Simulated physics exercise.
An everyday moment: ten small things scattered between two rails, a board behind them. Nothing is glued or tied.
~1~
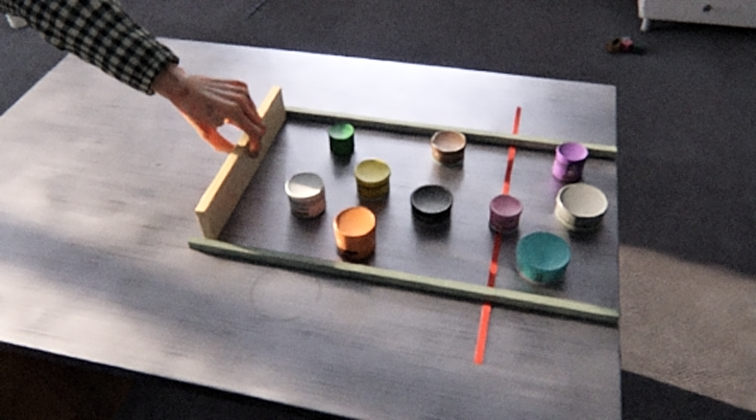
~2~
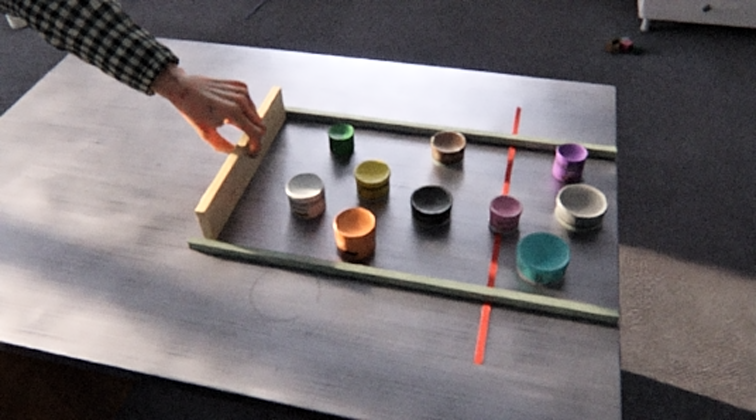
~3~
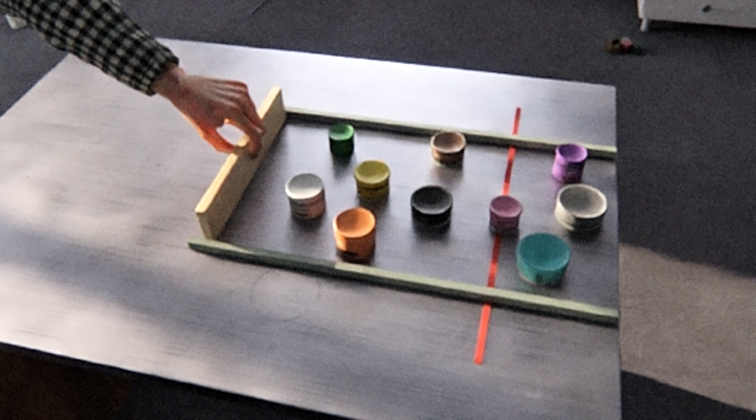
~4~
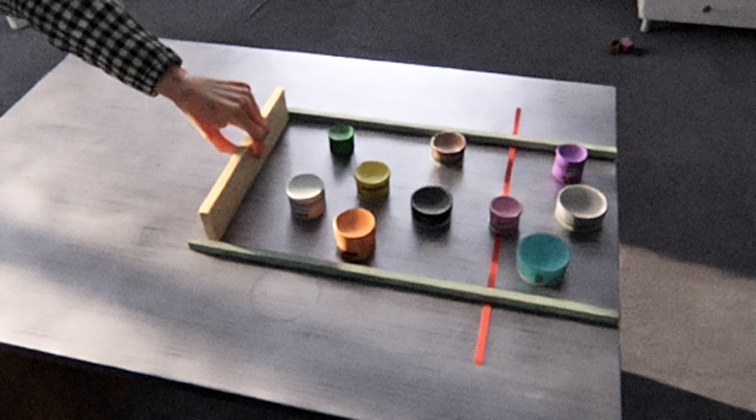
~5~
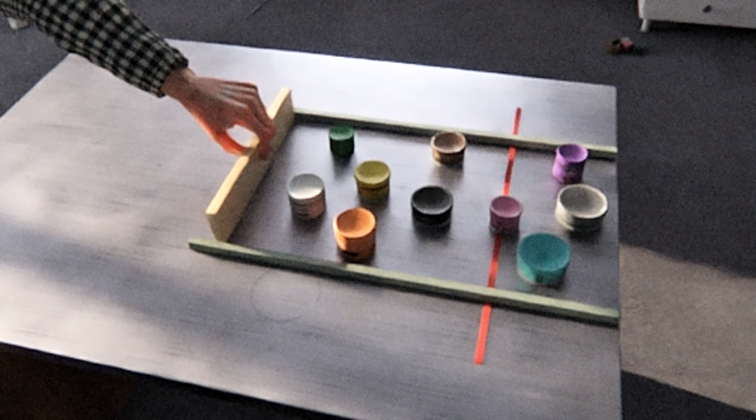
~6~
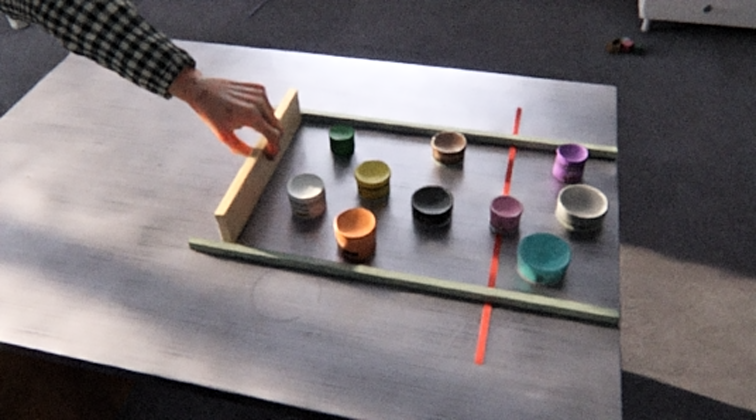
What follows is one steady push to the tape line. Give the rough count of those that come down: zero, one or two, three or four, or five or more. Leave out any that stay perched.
The number that fall off is zero.
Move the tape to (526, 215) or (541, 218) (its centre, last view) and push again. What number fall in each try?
Try by try, 0 and 1.
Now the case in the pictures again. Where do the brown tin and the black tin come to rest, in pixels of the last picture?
The brown tin at (546, 154), the black tin at (557, 222).
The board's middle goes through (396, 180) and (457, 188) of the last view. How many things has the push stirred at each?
The counts are 6 and 7.
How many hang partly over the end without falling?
0 of them.
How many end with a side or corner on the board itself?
The number is 4.
Early on, none off yet; grey tin at rest near (582, 208); purple tub at rest near (570, 163); turquoise pot at rest near (543, 259).
Finally, the number that fall off is zero.
